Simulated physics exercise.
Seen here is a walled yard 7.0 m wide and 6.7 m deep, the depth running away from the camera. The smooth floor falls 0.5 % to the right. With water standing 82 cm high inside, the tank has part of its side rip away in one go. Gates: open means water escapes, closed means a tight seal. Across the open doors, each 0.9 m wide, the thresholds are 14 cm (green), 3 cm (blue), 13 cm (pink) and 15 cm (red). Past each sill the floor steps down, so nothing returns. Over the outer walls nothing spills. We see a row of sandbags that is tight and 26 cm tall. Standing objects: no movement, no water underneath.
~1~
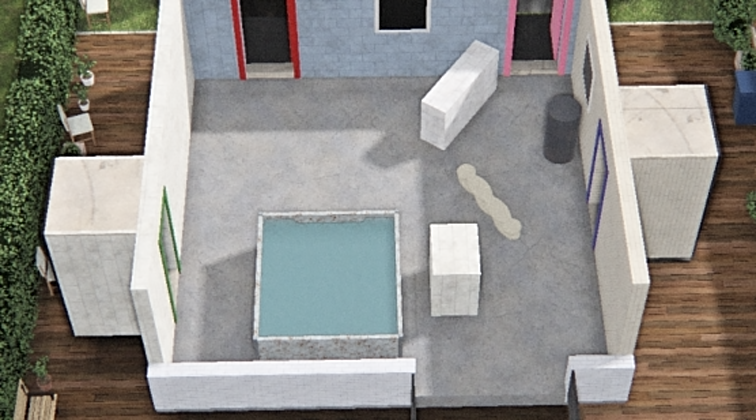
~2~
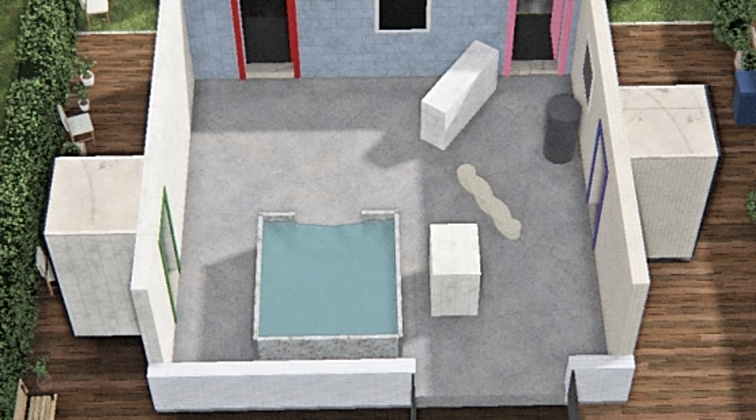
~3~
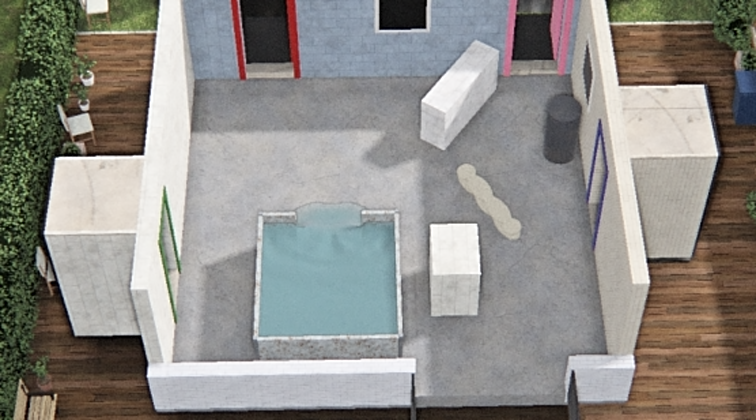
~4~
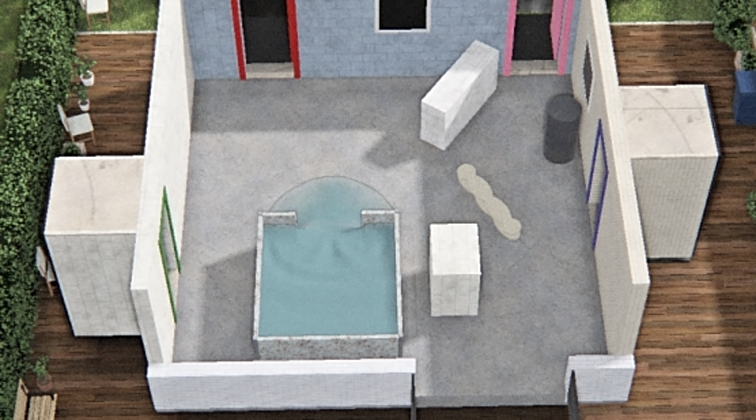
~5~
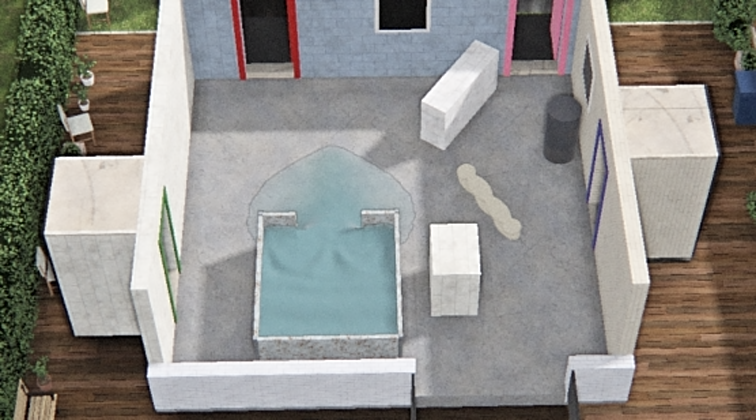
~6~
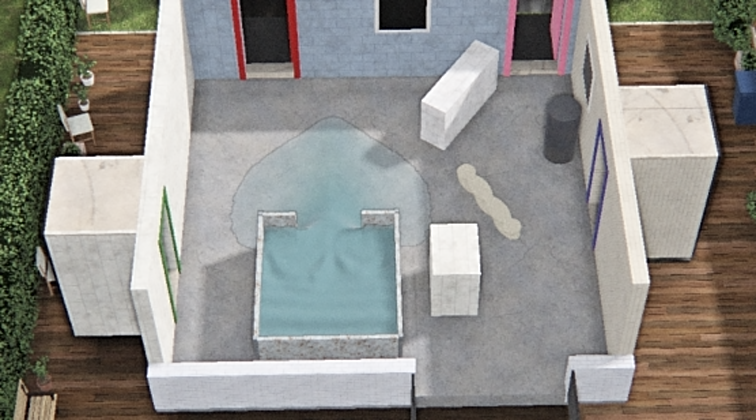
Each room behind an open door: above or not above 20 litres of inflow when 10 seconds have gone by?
At the green door the water let in will remain short of the limit; at the blue door the water let in will remain short of the limit; at the pink door the water let in will remain short of the limit; at the red door the water let in will surpass the limit.
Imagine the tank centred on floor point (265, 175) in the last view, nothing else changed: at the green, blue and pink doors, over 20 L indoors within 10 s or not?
Checking each door against the limit: Green does not exceed it, blue does not exceed it, pink does not exceed it.
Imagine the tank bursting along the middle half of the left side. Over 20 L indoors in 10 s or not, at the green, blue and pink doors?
So green tops it, blue stays lower, pink stays lower.
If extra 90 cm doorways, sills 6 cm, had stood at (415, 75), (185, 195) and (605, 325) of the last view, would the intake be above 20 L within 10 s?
Door 1: Higher; door 2: Higher; door 3: Lower.
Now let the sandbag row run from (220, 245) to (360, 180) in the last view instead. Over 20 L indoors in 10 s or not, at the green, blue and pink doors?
In that case green gets no more than allowed, blue gets more than allowed, pink gets more than allowed.
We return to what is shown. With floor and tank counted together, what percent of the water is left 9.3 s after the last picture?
Roughly 96 percent.
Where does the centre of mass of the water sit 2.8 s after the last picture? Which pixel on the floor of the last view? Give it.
I'd say somewhere around (338, 208).
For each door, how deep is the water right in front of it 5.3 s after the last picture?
Centimetres: Green 4 / blue 4 / pink 8 / red 18.
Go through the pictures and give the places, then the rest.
The first picture shows still water, 82 cm deep, in the tank at (328, 276).
In the second picture, the front is at a hidden place, 0.6 m from the gap on the tank's far side; 0.3 m2 of floor is under water; 82 cm left at the back of the tank.
In the third picture, the front is at (354, 206), 1.0 m from the gap on the tank's far side; 1.1 m2 of floor is under water; 82 cm left at the back of the tank.
In the fourth picture, water pours out on the tank's far side and has run 1.5 m, to (343, 180); typically 9 cm deep outside, 82 cm at the tank's back.
In the fifth picture, water pours out on the tank's far side and has run 2.2 m, to (333, 149); typically 6 cm deep outside, 80 cm at the tank's back.
In the sixth picture, the front is at (340, 121), 2.9 m from the gap on the tank's far side; 6.6 m2 of floor is under water; 73 cm left at the back of the tank.
Then, 0.7 s after the last picture water covers 35 % of the floor and is deepest (48 cm) near (330, 240); green door not reached, blue door not reached, pink door not reached, red door 22 cm at the sill, 1 L in.
Then, 1.5 s after the last picture water covers 45 % of the floor and is deepest (45 cm) near (465, 76); green door not reached, blue door not reached, pink door 3 cm at the sill, 0 L in, red door 29 cm at the sill, 35 L in.
Then, 2.8 s after the last picture water covers 50 % of the floor and is deepest (37 cm) near (447, 105); green door not reached, blue door not reached, pink door 5 cm at the sill, 0 L in, red door 25 cm at the sill, 104 L in.
Then, 5.3 s after the last picture water covers 70 % of the floor and is deepest (26 cm) near (204, 87); green door 4 cm at the sill, 0 L in, blue door 4 cm at the sill, 0 L in, pink door 8 cm at the sill, 1 L in, red door 18 cm at the sill, 139 L in.
Then, 9.3 s after the last picture water covers 95 % of the floor and is deepest (18 cm) near (239, 376); green door 8 cm at the sill, 0 L in, blue door 6 cm at the sill, 6 L in, pink door 8 cm at the sill, 2 L in, red door 13 cm at the sill, 151 L in.
